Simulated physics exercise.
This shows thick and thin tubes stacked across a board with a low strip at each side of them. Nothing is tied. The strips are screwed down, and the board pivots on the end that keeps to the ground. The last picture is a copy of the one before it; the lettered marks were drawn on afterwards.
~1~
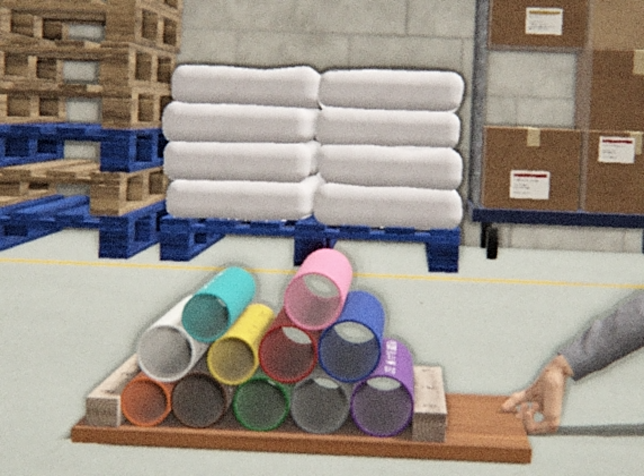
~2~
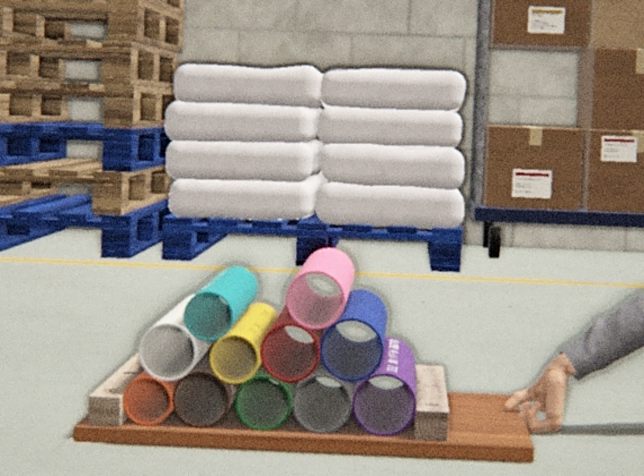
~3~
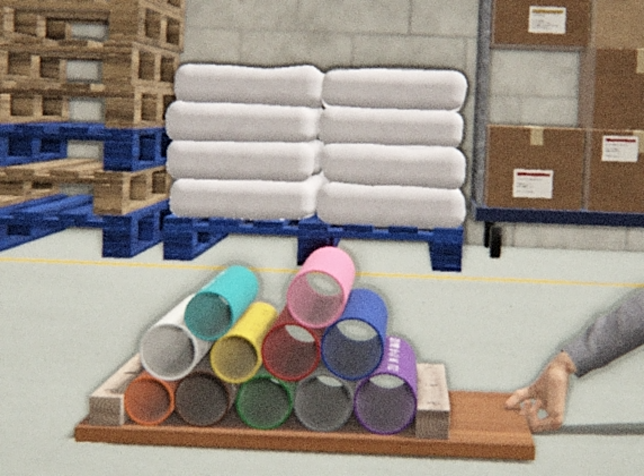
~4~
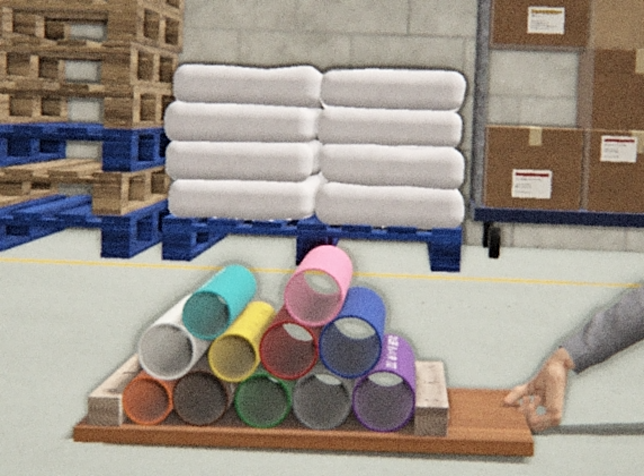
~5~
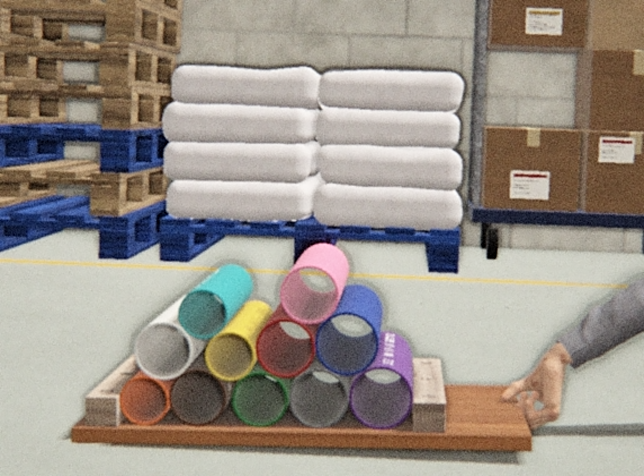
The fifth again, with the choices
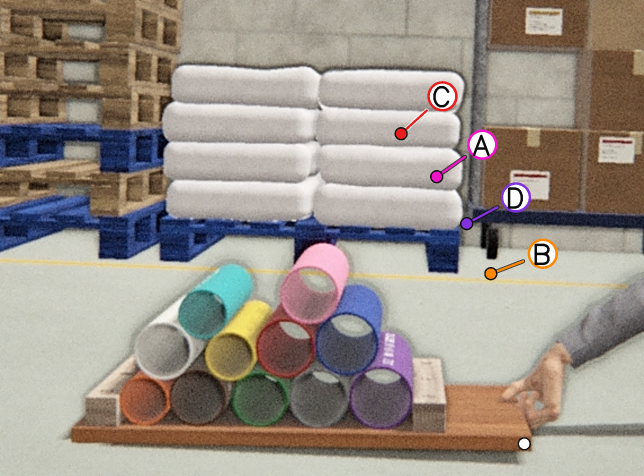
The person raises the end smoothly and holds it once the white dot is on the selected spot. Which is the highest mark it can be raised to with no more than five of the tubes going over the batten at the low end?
At most to B.
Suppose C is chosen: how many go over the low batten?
With C, six.
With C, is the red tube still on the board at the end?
No.
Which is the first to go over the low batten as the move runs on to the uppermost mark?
It is the white one.
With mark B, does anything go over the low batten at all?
Yes.
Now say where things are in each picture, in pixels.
White tube (166, 353); yellow tube (233, 360); red tube (287, 354), in the first frame.
Red tube (290, 352); pink tube (316, 300), in the second frame.
Board (313, 402); purple tube (385, 403); brown tube (202, 399), in the third frame.
Board (312, 400); orange tube (147, 401); brown tube (200, 398), in the fourth frame.
Board (309, 398); orange tube (145, 401); brown tube (197, 397), in the fifth frame.
On the marked copy, A at (437, 177); B at (491, 273); C at (401, 134); D at (467, 223); the white dot at (524, 444).
Taking B. A third of the way, board at 17°.
Two thirds of the way, board at 24°.
When it is over, board at 24°, three over the low batten (white, pink, turquoise).
As for the rest, A six over the low batten; C six over the low batten; D six over the low batten.
